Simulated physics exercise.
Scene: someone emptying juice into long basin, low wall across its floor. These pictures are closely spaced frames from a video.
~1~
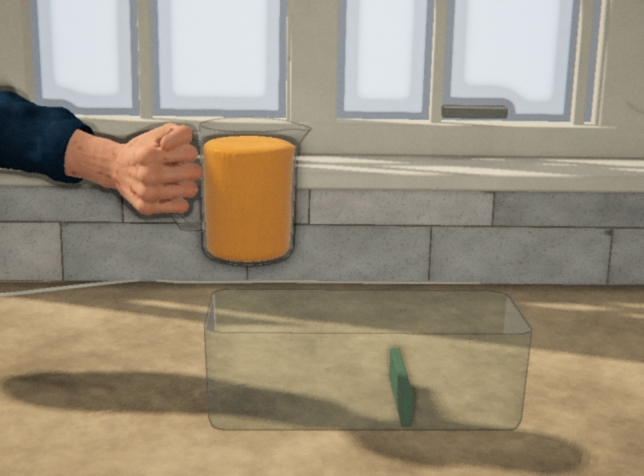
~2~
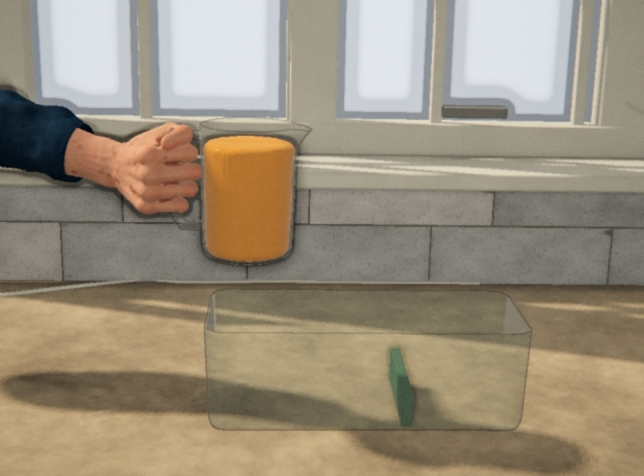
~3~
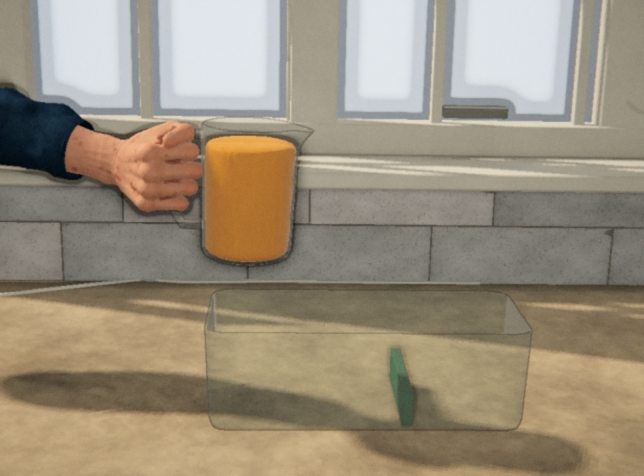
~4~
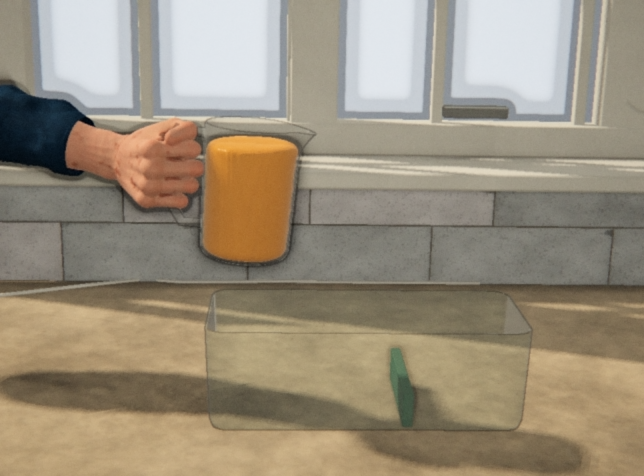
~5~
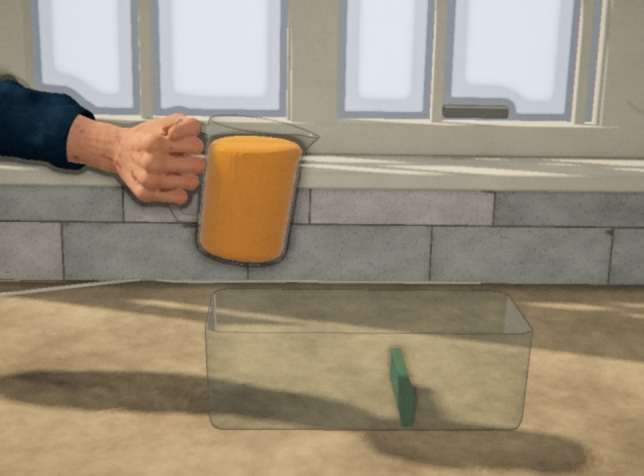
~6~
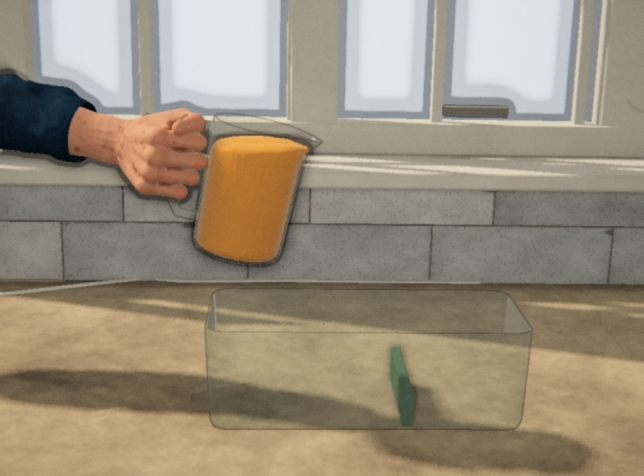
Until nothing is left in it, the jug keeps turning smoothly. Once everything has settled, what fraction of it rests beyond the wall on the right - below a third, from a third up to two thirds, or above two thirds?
Most likely the amount right of the wall will not reach a third.
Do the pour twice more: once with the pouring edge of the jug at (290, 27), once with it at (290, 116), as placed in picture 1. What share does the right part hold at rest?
It would come to near 25 per cent, and then near 0 per cent.
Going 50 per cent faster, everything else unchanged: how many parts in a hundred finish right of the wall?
About 20 %.
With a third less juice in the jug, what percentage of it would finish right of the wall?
Near 5 in a hundred.
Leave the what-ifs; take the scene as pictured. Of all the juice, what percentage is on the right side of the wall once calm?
That is roughly 20 percent of it.
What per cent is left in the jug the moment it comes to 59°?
I'd reckon near 90 percent is still held at that tilt.
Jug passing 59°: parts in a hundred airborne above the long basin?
It's close to 10 percent.
A moment on, the tilt is 59° and 88 per cent is still to pour, 2 is left of the wall and 0 right of it.
Next, the tilt is 89° and 50 per cent is still to pour, 21 is left of the wall and 12 right of it.
Then the tilt is 94° and 14 per cent is still to pour, 58 is left of the wall and 20 right of it.
Later the tilt is 94° and 3 per cent is still to pour, 72 is left of the wall and 21 right of it.
In the end 76 per cent lies left of the wall, 21 right of it and 2 outside.
